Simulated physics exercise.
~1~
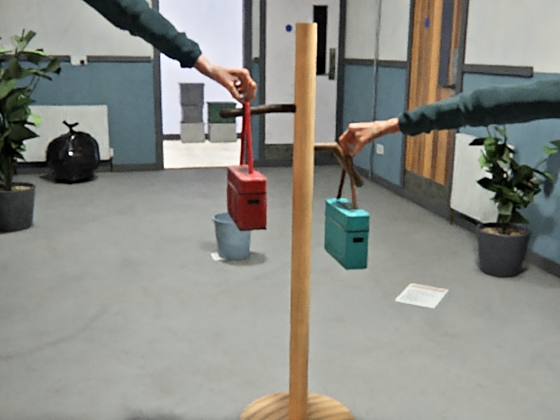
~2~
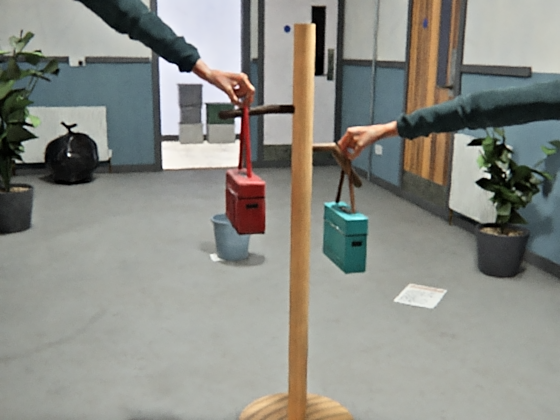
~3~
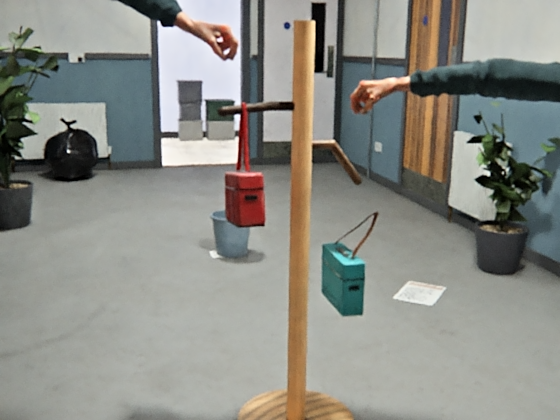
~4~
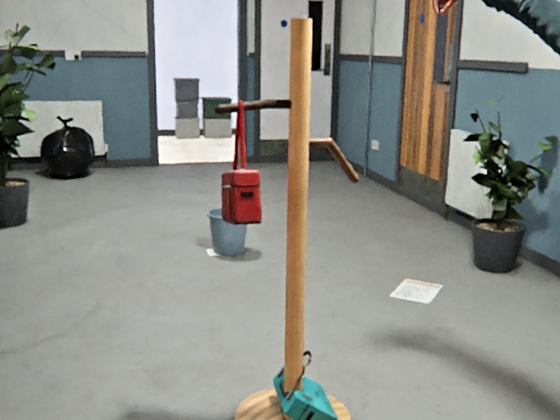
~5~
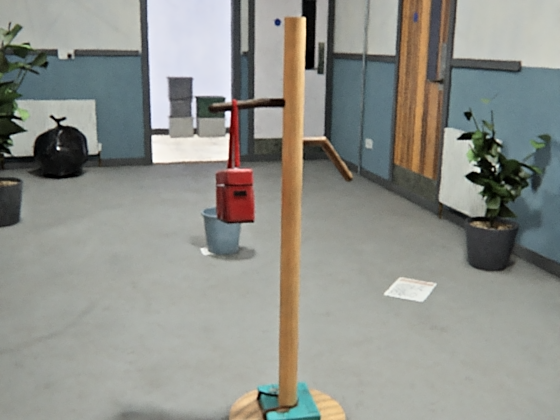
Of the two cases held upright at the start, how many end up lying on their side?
One of them does. The turquoise case ends on its side at the foot of the stand, while the red case is still hanging from its peg.
